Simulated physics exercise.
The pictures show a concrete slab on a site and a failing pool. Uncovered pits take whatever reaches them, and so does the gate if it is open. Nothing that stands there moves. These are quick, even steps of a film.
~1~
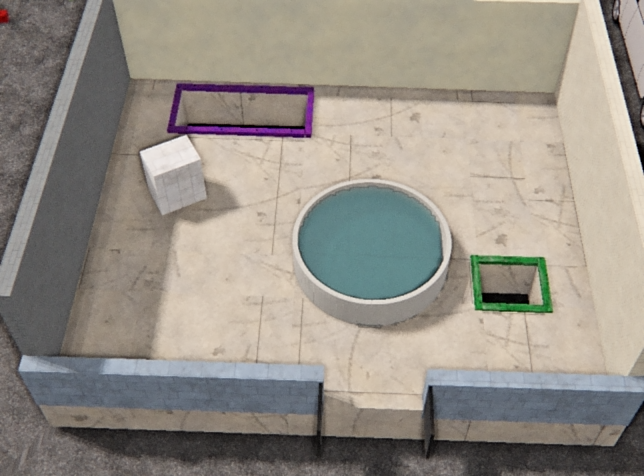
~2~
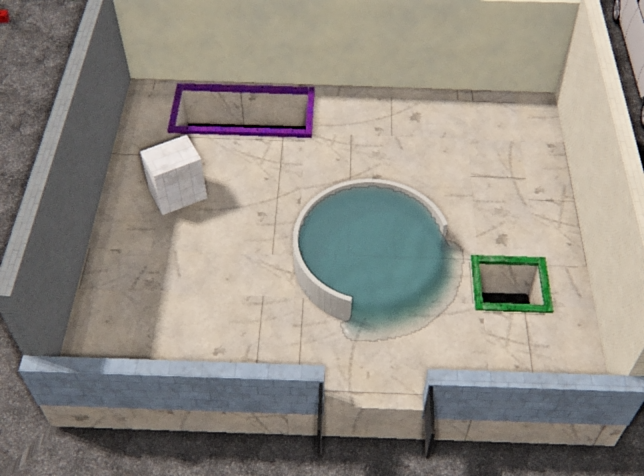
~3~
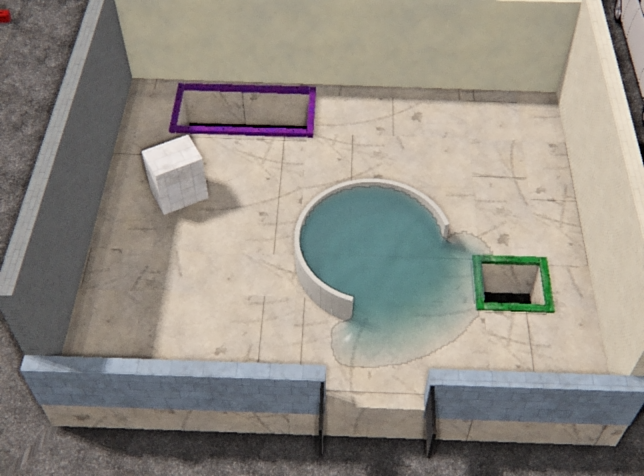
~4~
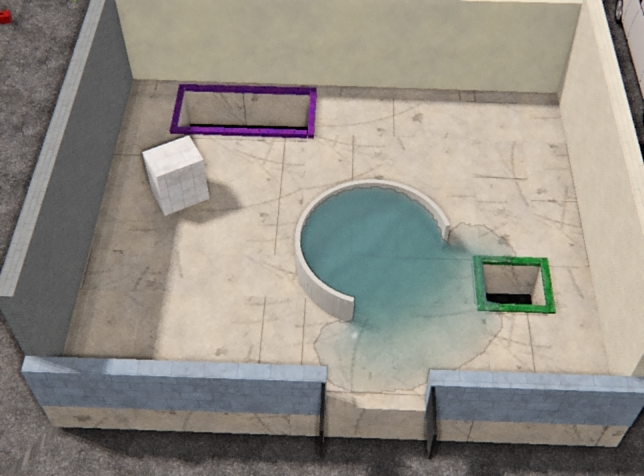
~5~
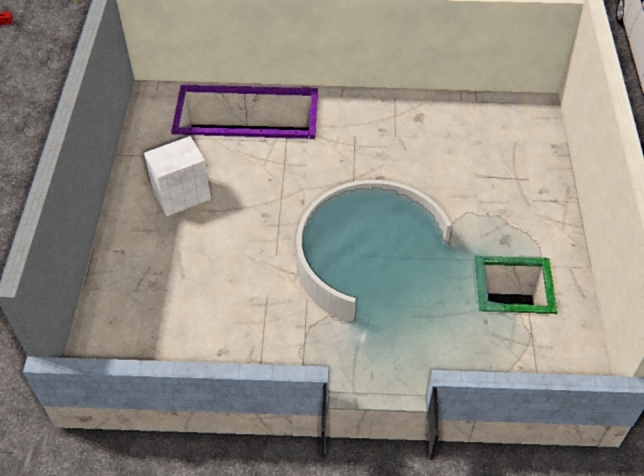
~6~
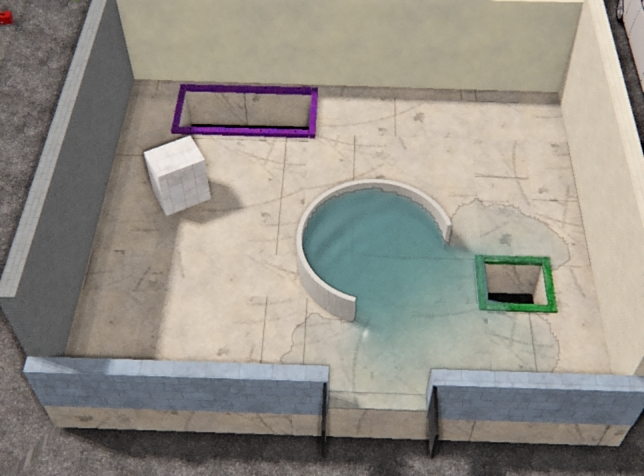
Teal water sits still in a round pool on a walled concrete slab until the pool's front-right rim gives way. The water pours out through the gap, spreads toward the front opening and the green-framed hole, then surrounds part of that hole while the white block stays put.
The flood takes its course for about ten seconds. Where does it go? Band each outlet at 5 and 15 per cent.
The gate takes over 15 %; the purple pit takes under 5 %; the green pit takes over 15 %.
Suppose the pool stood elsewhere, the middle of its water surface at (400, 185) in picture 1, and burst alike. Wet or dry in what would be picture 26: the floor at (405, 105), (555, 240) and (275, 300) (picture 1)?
In that order: No water, wet, dry.
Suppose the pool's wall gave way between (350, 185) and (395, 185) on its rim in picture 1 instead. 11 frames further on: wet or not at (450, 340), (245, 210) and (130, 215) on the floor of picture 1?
In that order: Dry, not flooded, clear.
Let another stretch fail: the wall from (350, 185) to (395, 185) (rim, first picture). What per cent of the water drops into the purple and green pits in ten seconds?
In per cent: Purple 2, green 4.
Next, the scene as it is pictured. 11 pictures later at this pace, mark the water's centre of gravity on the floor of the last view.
Close to (452, 308).
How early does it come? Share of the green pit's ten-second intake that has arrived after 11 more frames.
Roughly 50 per cent.
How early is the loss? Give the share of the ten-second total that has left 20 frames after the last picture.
Close to 70 %.
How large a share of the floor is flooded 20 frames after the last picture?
Roughly 25 per cent.
A moment on, water covers 20 % of the floor; the gate 5 %, the purple pit 0 %, the green pit 8 %.
Next, water covers 20 % of the floor; the gate 10 %, the purple pit 0 %, the green pit 13 %.
Then, water covers 25 % of the floor; the gate 14 %, the purple pit 0 %, the green pit 17 %.
Later, water covers 40 % of the floor; the gate 18 %, the purple pit 0 %, the green pit 23 %.
In the end, water covers 60 % of the floor; the gate 21 %, the purple pit 0 %, the green pit 25 %.
